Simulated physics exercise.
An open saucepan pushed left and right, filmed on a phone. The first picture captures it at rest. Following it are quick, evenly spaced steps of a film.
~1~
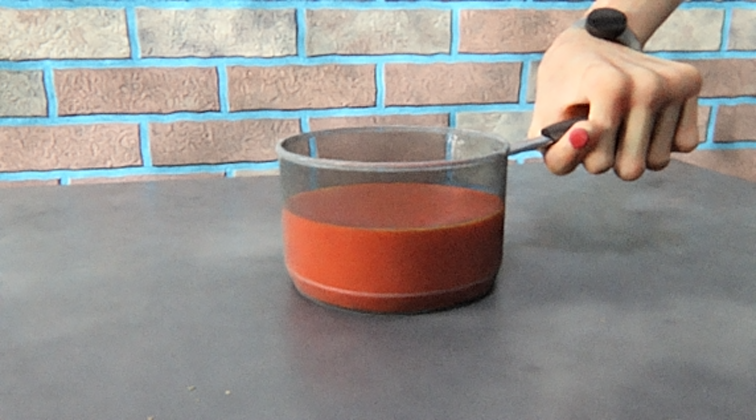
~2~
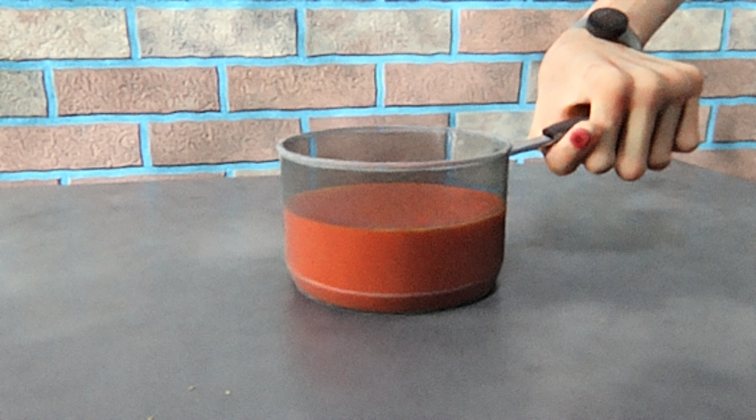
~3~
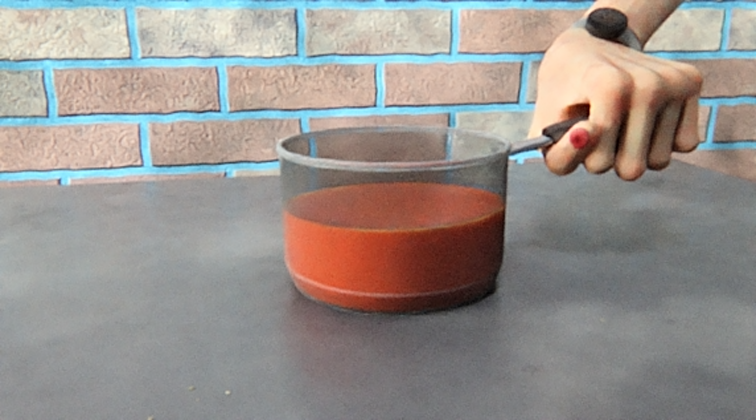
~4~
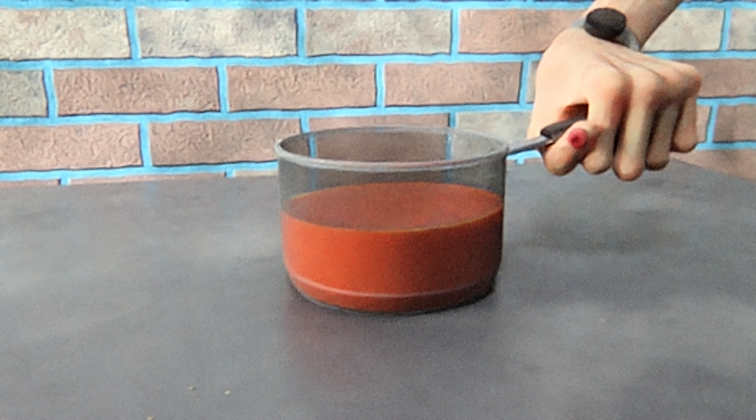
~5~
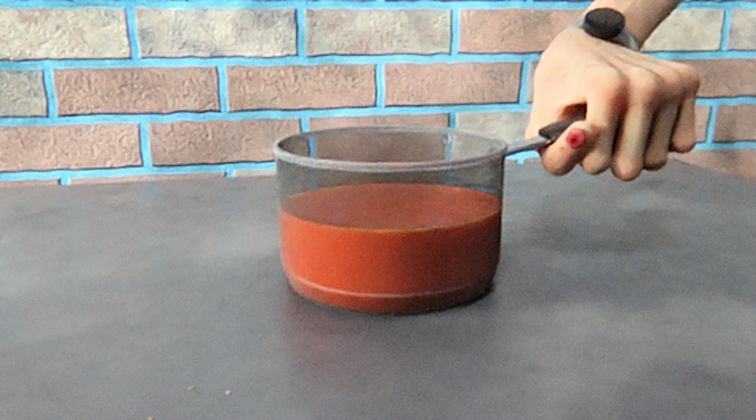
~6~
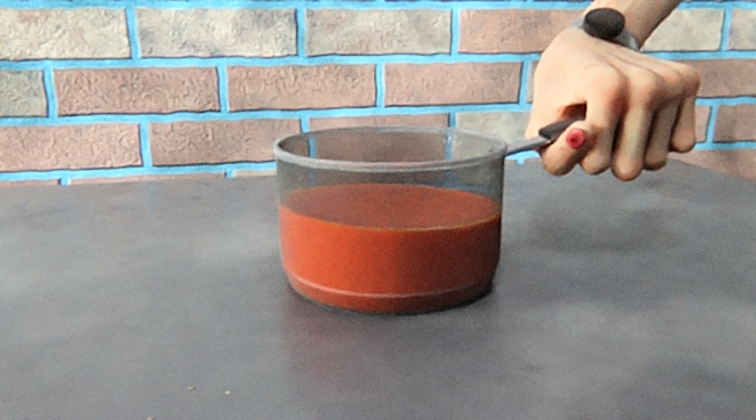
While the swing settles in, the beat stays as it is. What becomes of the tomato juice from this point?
The liquid stays in.
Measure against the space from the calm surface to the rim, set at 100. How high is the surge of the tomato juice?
I make it 40 per cent.
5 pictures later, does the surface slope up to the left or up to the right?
It's higher on the right-hand edge, I'd say.
A moment on, the highest wave so far stays far below the rim.
Further on, the highest wave so far climbs under half way to the rim.
When it is over, the highest wave so far climbs under half way to the rim; nothing has left it.
